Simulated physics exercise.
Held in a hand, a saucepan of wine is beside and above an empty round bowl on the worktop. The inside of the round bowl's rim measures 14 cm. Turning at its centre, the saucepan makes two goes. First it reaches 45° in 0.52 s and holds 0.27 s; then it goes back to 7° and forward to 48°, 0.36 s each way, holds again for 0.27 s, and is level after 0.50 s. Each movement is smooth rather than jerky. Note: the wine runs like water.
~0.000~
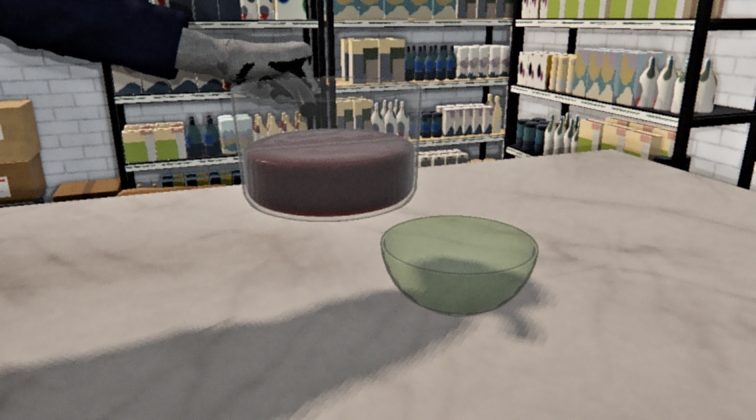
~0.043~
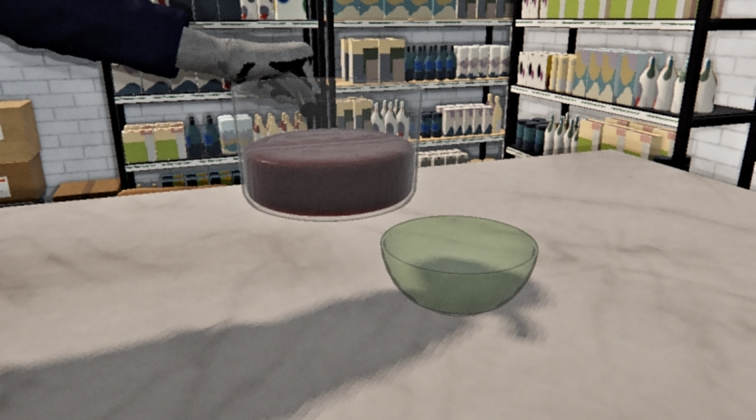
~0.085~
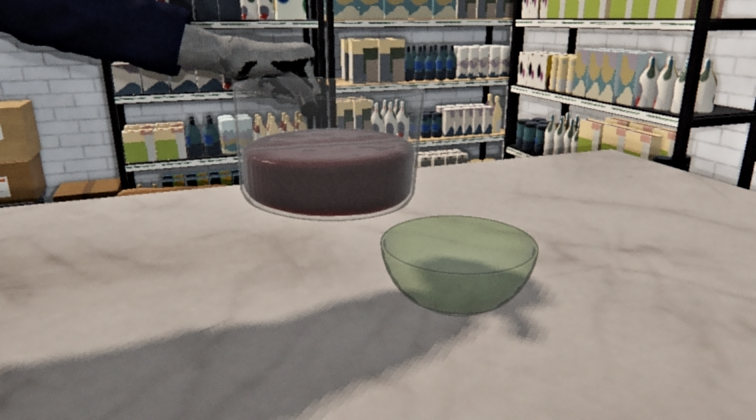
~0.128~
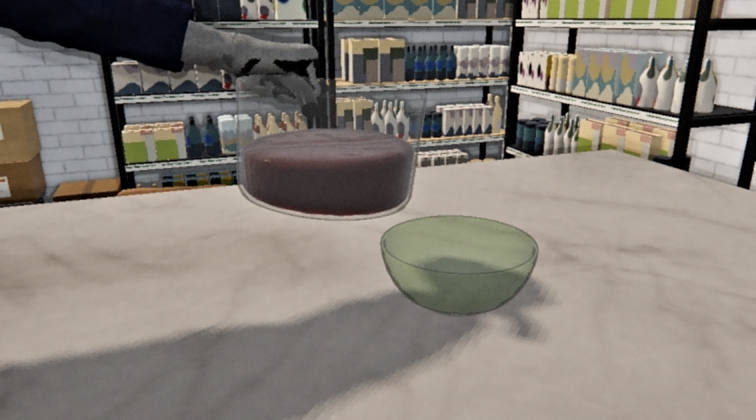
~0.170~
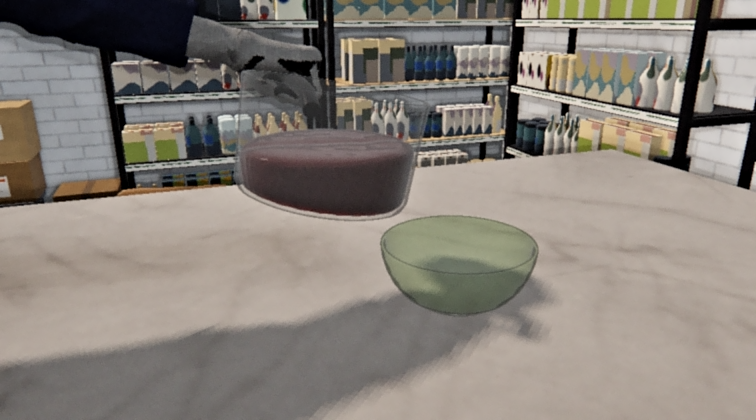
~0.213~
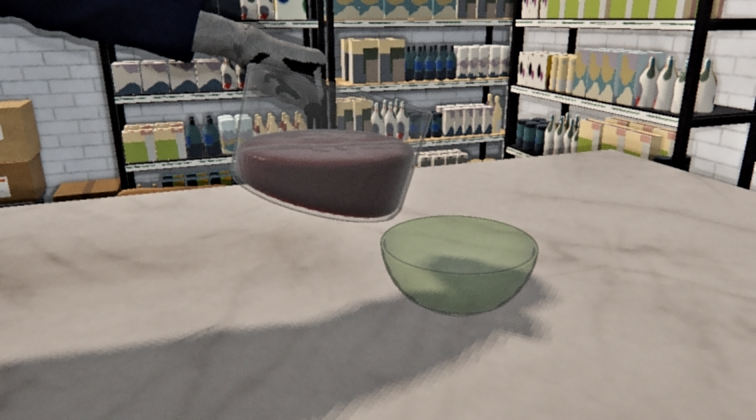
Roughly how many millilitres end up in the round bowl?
Close to 165 ml.
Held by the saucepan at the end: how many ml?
It ends up holding near 430 ml.
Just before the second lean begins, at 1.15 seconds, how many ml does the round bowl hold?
Around 90 ml.
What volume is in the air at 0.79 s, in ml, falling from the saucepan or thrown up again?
Close to 30 ml, I'd say.
By 0.79 s the tilt is 45° and the round bowl has 60 ml, the saucepan 520 ml, and 0 ml is on the worktop.
By 1.15 s the tilt is 7° and the round bowl has 85 ml, the saucepan 510 ml, and 10 ml is on the worktop.
By 1.78 s the tilt is 48° and the round bowl has 150 ml, the saucepan 435 ml, and 10 ml is on the worktop.
By 2.14 s the tilt is 9° and the round bowl has 165 ml, the saucepan 430 ml, and 10 ml is on the worktop.
At rest the round bowl has 165 ml, the saucepan 430 ml, and 10 ml is on the worktop.
